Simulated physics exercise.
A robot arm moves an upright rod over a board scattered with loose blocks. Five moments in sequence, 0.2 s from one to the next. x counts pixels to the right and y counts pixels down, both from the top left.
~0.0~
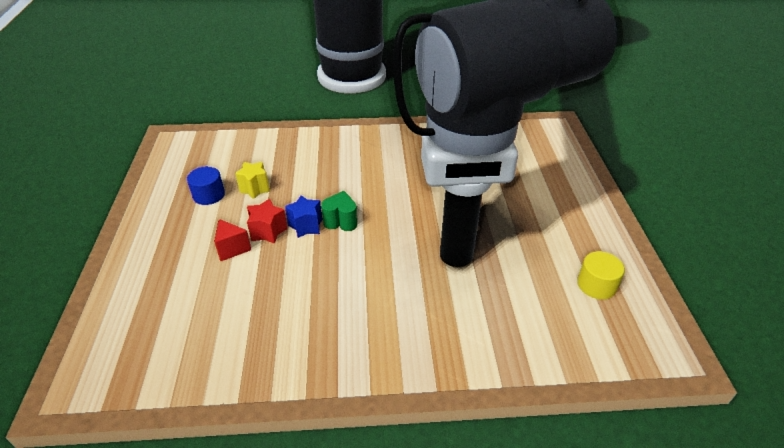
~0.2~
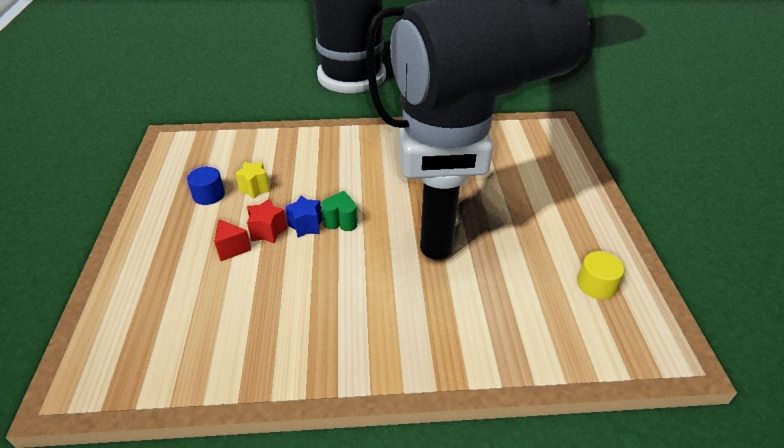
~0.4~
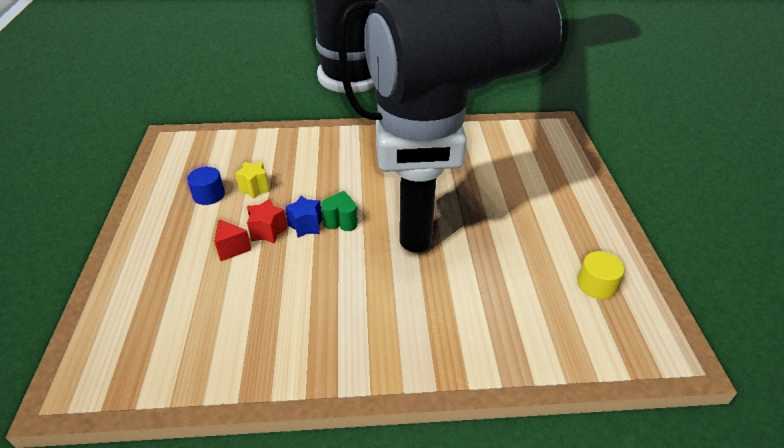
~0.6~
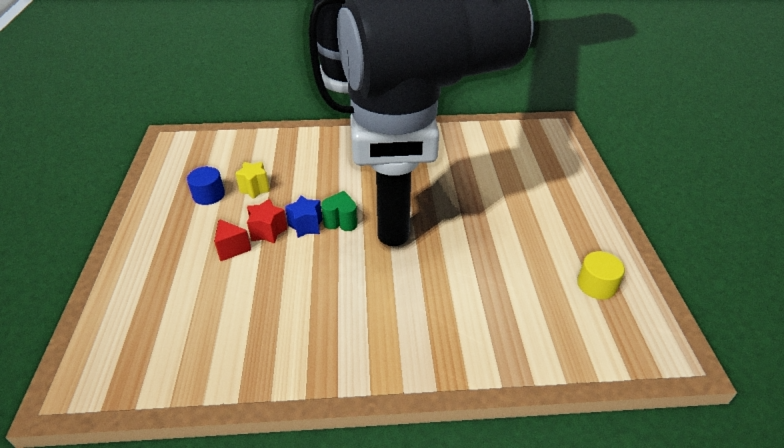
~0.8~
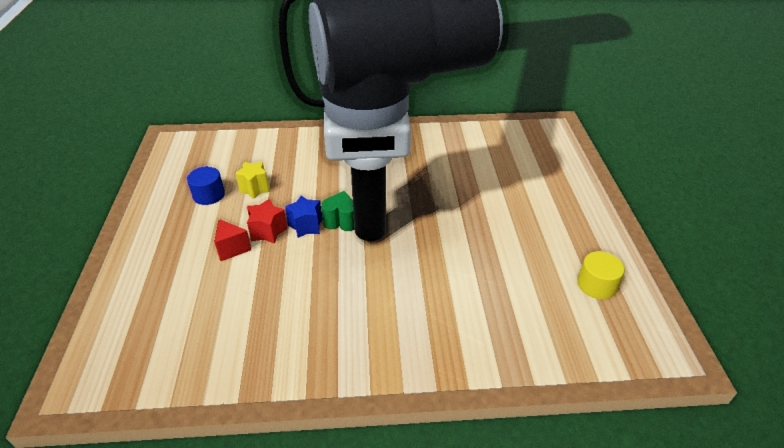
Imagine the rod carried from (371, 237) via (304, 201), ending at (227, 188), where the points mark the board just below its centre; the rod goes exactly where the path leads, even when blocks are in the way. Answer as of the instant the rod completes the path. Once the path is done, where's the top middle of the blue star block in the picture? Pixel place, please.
If I read the scene right, the answer is (257, 192).
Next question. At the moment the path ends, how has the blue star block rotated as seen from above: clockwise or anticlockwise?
Spins counterclockwise.
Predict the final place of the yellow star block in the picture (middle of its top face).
Final place: (210, 157).
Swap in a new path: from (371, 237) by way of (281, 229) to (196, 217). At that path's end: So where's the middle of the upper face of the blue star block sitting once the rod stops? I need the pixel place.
Its top middle: (274, 189).
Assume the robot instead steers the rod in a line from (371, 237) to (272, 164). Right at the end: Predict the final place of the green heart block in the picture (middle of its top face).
That would be at about pixel (266, 168).
What follows on the original path. One third of the way, rod at (325, 205); blue star block at (291, 200), turned 70° anticlockwise; green heart block at (302, 177), turned 15° clockwise.
Two thirds of the way, rod at (277, 189); yellow star block at (248, 169); blue star block at (261, 192); green heart block at (274, 158), turned 85° clockwise.
At the end, rod at (225, 182); blue cylinder at (190, 176); yellow star block at (210, 157); blue star block at (257, 192), turned 165° anticlockwise; green heart block at (269, 157), turned 120° clockwise.
